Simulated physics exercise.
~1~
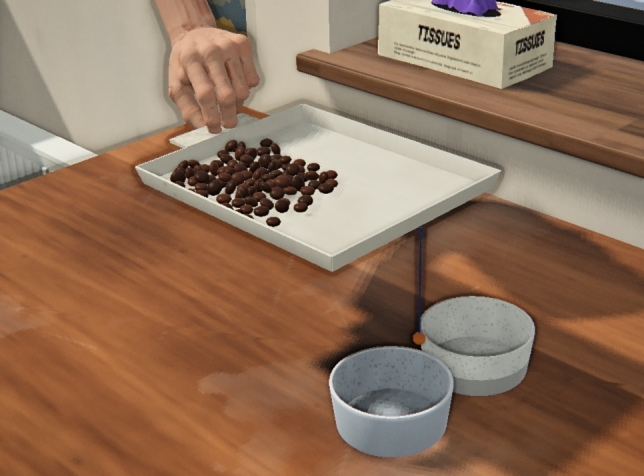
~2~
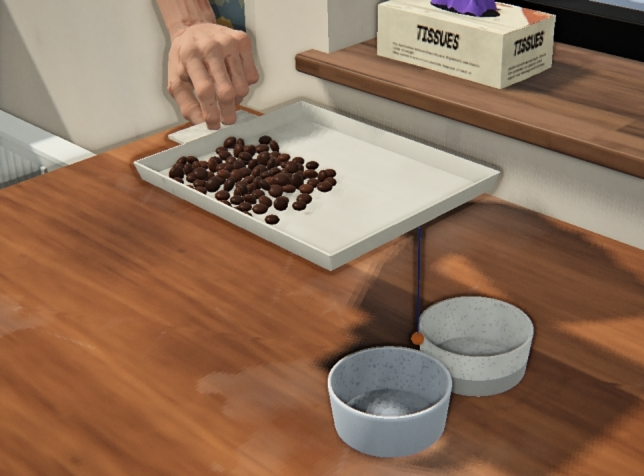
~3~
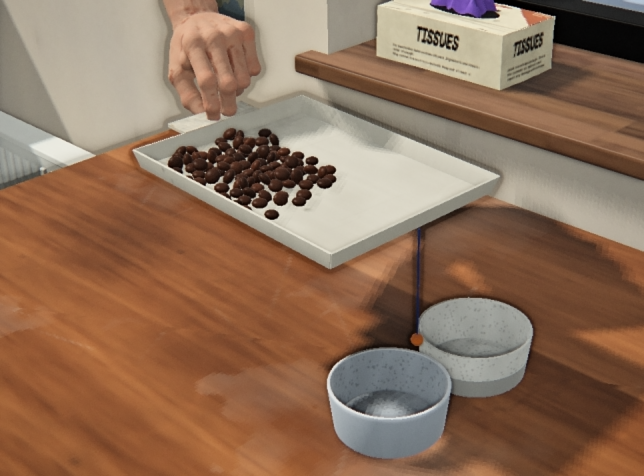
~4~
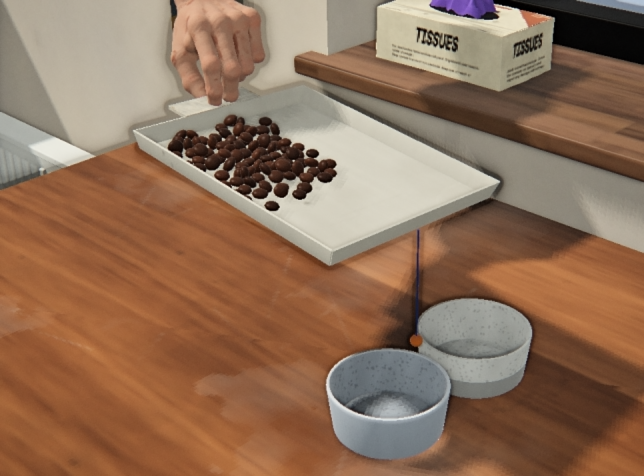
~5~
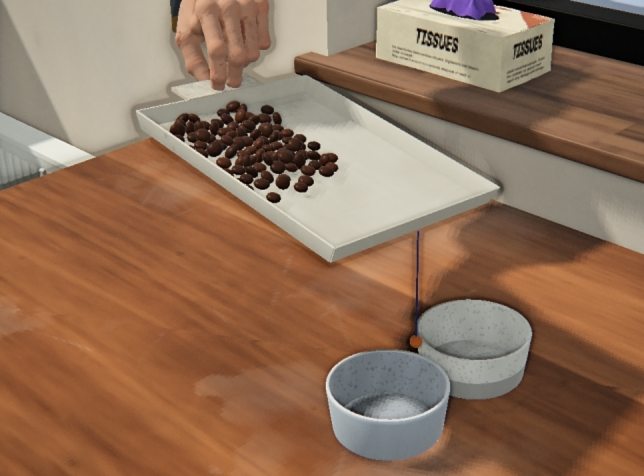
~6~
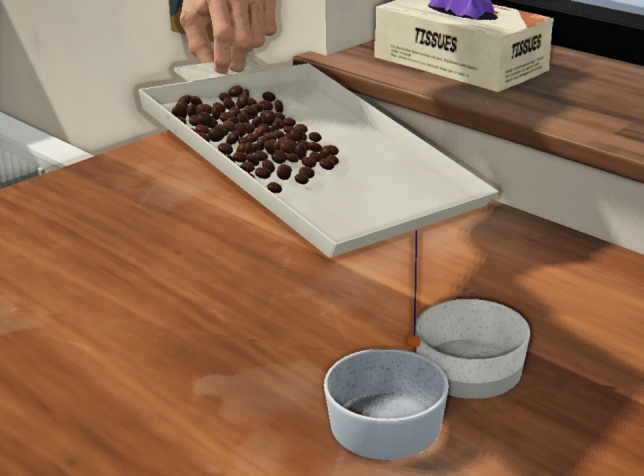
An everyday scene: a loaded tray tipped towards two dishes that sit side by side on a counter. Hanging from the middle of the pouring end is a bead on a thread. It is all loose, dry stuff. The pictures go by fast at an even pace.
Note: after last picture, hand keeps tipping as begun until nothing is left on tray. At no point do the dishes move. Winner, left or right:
Right.
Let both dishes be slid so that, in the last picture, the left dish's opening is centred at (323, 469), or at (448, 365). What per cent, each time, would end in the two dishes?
It would be roughly 0 per cent for the first and roughly 70 per cent for the second.
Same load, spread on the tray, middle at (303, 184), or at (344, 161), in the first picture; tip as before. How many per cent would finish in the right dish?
Estimate: 90 % first, 90 % second.
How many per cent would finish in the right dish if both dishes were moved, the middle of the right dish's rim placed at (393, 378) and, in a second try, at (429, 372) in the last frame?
Close to 0 in a hundred first, close to 0 in a hundred second.
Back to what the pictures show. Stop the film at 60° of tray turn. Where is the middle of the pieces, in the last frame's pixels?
Somewhere near pixel (461, 205).
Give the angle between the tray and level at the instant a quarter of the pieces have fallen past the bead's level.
Roughly 70°.
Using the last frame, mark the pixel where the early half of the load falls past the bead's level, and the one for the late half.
First close to (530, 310), next close to (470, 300).
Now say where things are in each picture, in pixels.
Corners of the pouring end (331, 252) and (493, 171), level; middle of the load (257, 176), flat chocolate drops; left dish (438, 424); right dish (522, 365); bead on its thread (419, 338), in the first picture.
Corners of the pouring end (330, 251) and (492, 172), level; middle of the load (256, 173), in the second picture.
Corners of the pouring end (331, 250) and (492, 176), tipped barely, lowest at the right corner; middle of the load (256, 166), in the third picture.
Corners of the pouring end (332, 246) and (492, 181), tipped a little, lowest at the right corner; middle of the load (256, 155), in the fourth picture.
Corners of the pouring end (334, 244) and (492, 186), tipped a little, lowest at the right corner; middle of the load (258, 144), in the fifth picture.
Corners of the pouring end (335, 239) and (491, 189), tipped clearly, lowest at the right corner; middle of the load (260, 132); left dish (432, 426); right dish (516, 368), in the sixth picture.
Just after the last frame, tray tipped steeply; the larger part on the tray; roughly a quarter in the air.
A moment on, tray tipped right over; about a tenth on the tray; roughly half in the right dish; roughly a third outside both; about a tenth in the air.
Further on, tray tipped past a quarter turn; roughly two thirds in the right dish; roughly a third outside both.
When it is over, tray tipped past a quarter turn; not one in the left dish; roughly two thirds in the right dish; roughly a third outside both.
